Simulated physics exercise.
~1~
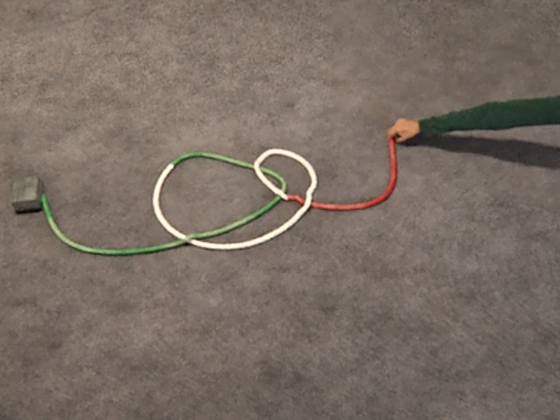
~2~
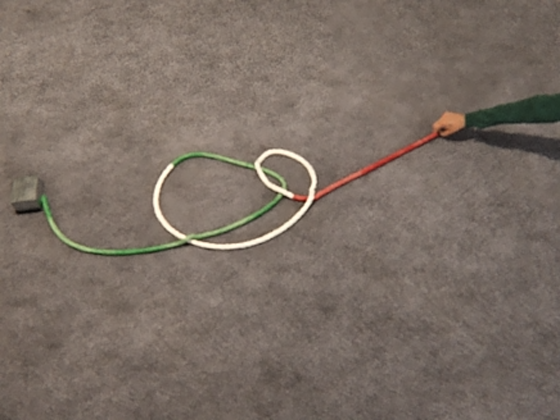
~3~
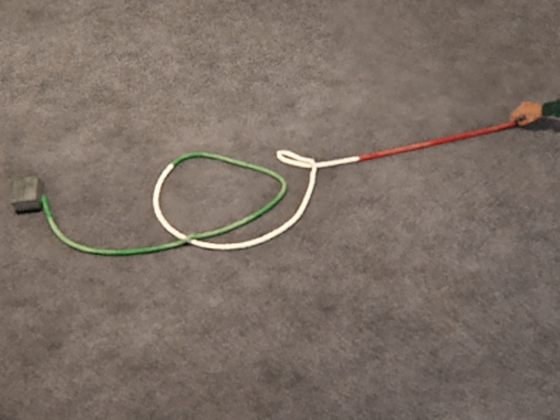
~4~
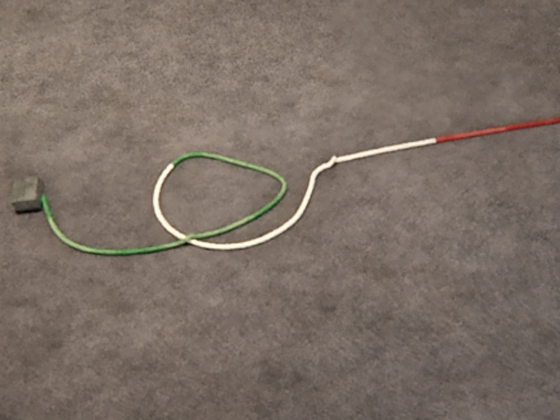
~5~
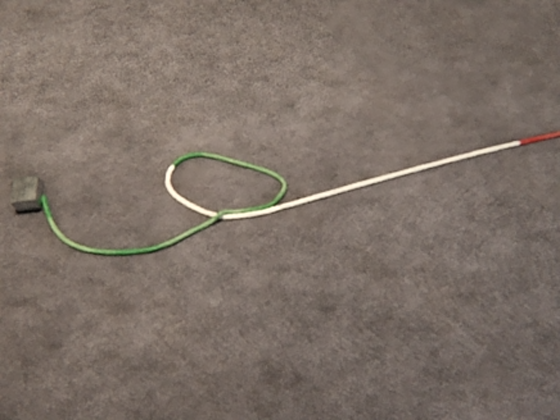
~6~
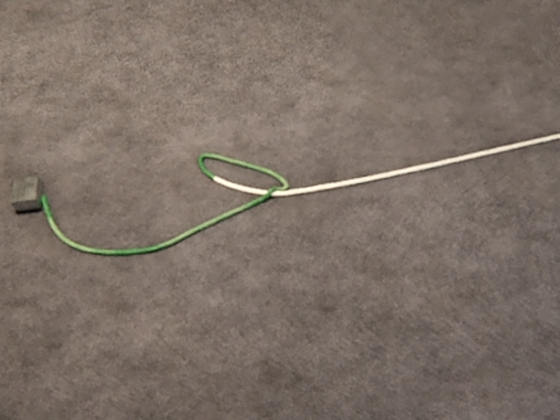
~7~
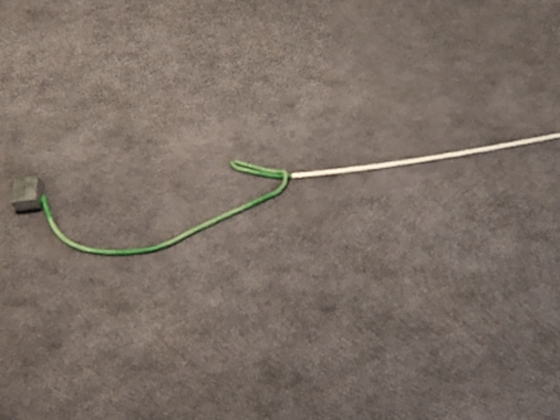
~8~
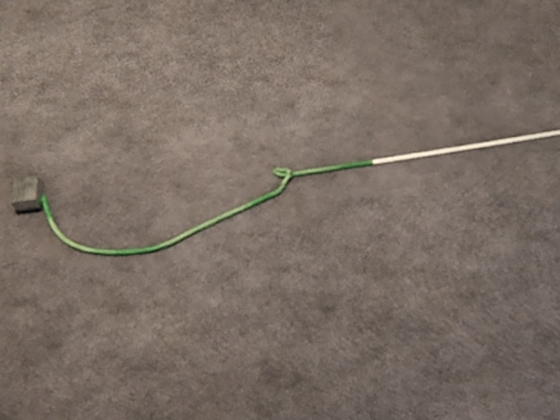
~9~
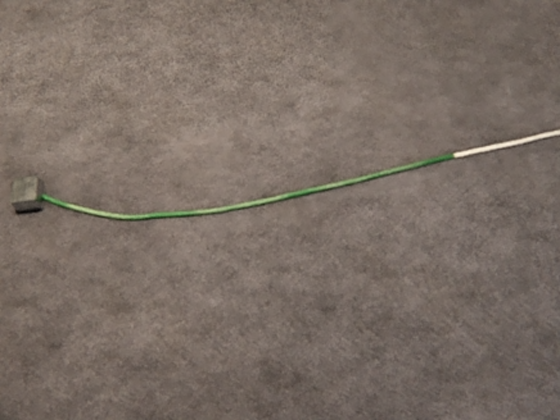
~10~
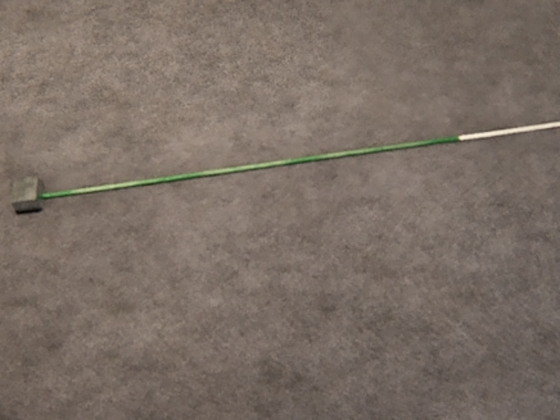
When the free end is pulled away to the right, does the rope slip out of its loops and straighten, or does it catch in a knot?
The rope slips out of its loops and straightens. The last curl opens and no knot is left in the part still in view.
